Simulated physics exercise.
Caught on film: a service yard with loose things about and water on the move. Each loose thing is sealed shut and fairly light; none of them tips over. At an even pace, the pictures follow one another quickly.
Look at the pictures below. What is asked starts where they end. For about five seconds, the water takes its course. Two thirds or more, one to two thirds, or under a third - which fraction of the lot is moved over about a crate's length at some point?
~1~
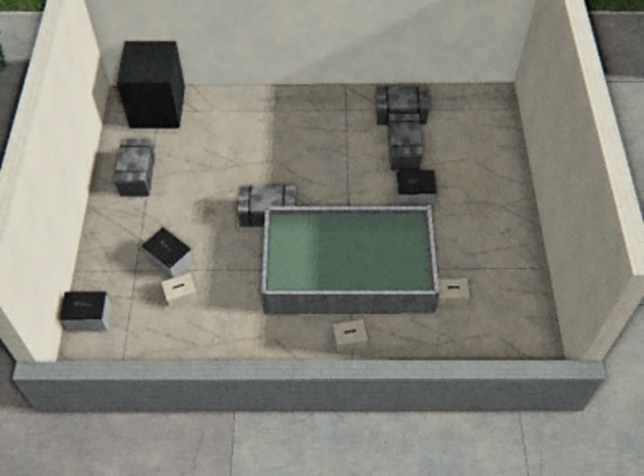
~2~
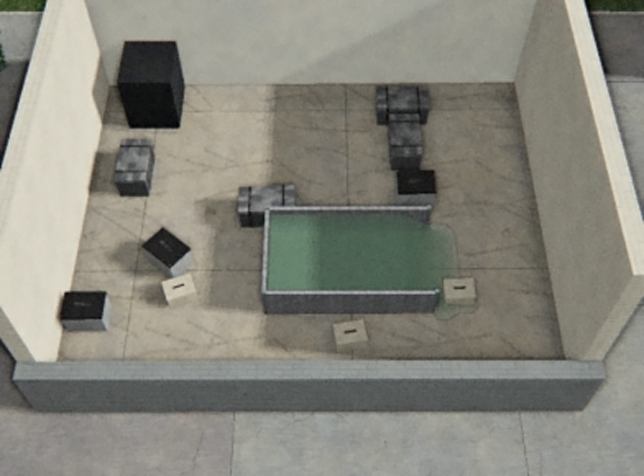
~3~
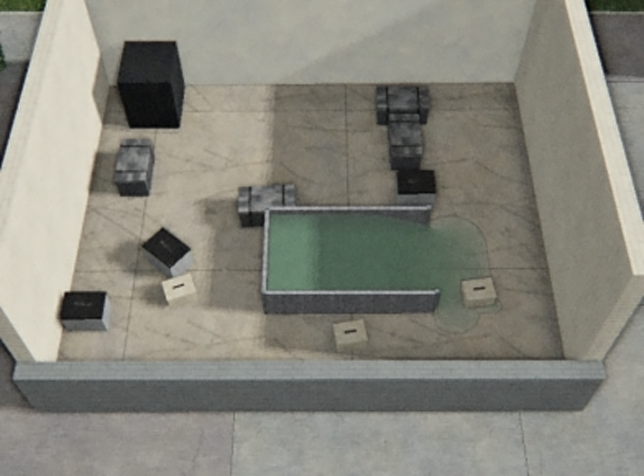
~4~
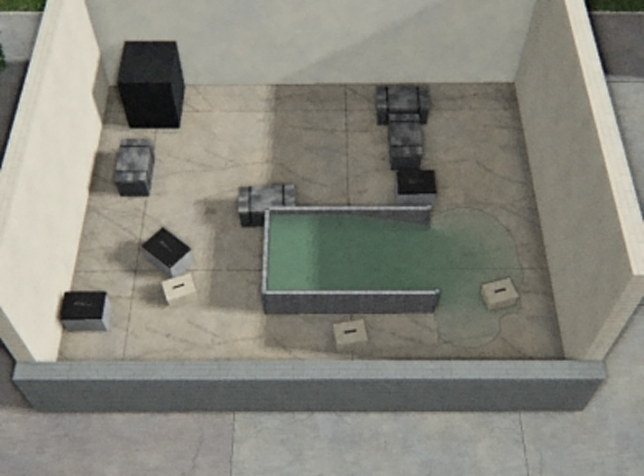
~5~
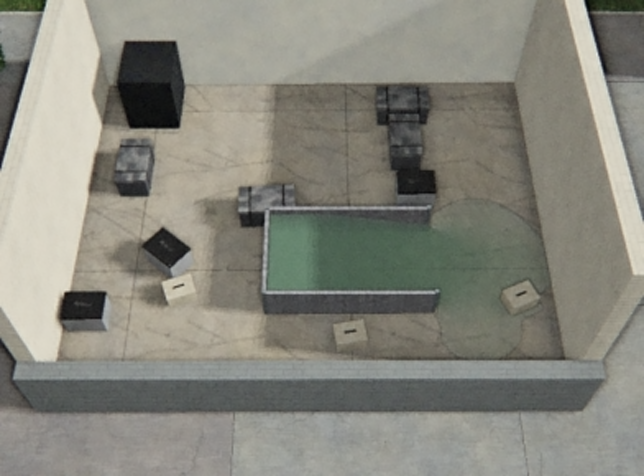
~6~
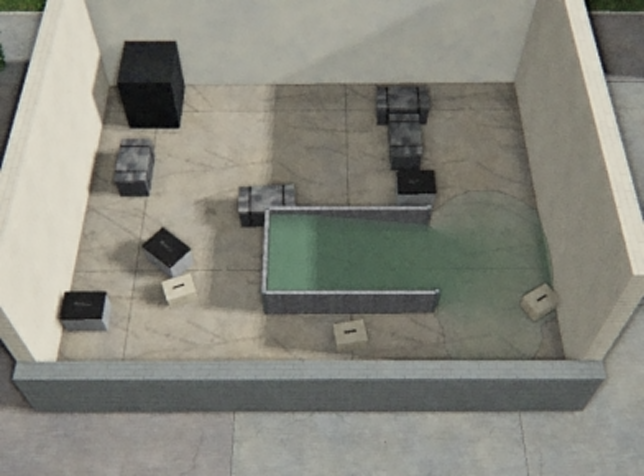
So the part that moves far is short of the one-third mark.
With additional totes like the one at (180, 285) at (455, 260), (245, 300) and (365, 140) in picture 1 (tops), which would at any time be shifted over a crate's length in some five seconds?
Taking them one at a time: Goes the distance; falls short; falls short.
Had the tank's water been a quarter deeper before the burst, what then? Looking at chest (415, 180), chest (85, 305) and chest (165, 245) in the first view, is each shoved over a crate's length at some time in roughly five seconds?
Not beyond that, then not beyond that, then not beyond that.
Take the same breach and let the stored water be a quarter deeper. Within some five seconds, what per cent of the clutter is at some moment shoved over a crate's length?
Share moved: Approx. 30 percent.
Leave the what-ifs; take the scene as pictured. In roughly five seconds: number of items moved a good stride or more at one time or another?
Counting them up gives 2.
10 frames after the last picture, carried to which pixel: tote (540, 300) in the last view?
The top ends up somewhere near (520, 353).
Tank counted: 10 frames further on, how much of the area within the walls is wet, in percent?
Estimate: About 30 %.
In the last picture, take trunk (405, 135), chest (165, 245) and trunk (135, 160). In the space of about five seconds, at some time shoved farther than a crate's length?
The first one stayed within range, the second stayed within range and the third stayed within range.
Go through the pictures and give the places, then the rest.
The first frame shows a tote at (454, 288) rests on the ground; a trunk at (267, 198), on the bottom; 0 of 10 have shifted.
The second frame shows a tote at (460, 288), on the bottom, close to its start; a trunk at (267, 198), on the bottom; 1 of 10 have shifted.
The third frame shows a tote at (480, 289), on the bottom, a stride from its start; a trunk at (267, 198), on the bottom; 1 of 10 have shifted.
The fourth frame shows a tote at (500, 291), on the bottom, a stride from its start; a trunk at (267, 198) rests on the ground; 1 of 10 have shifted.
The fifth frame shows a tote at (522, 294) rests on the ground, a stride from its start; a trunk at (267, 198) rests on the ground; 1 of 10 have shifted.
The sixth frame shows a tote at (542, 298) rests on the ground, a stride from its start; a trunk at (267, 198), on the bottom; 1 of 10 have shifted.
A moment on, 1 of 10 are well off their spots; 0 afloat.
Next, 1 of 10 are well off their spots; 1 afloat.
Later, 2 of 10 are well off their spots; 1 afloat.
In the end, 2 of 10 are well off their spots, and 2 have been at some point; 1 afloat.
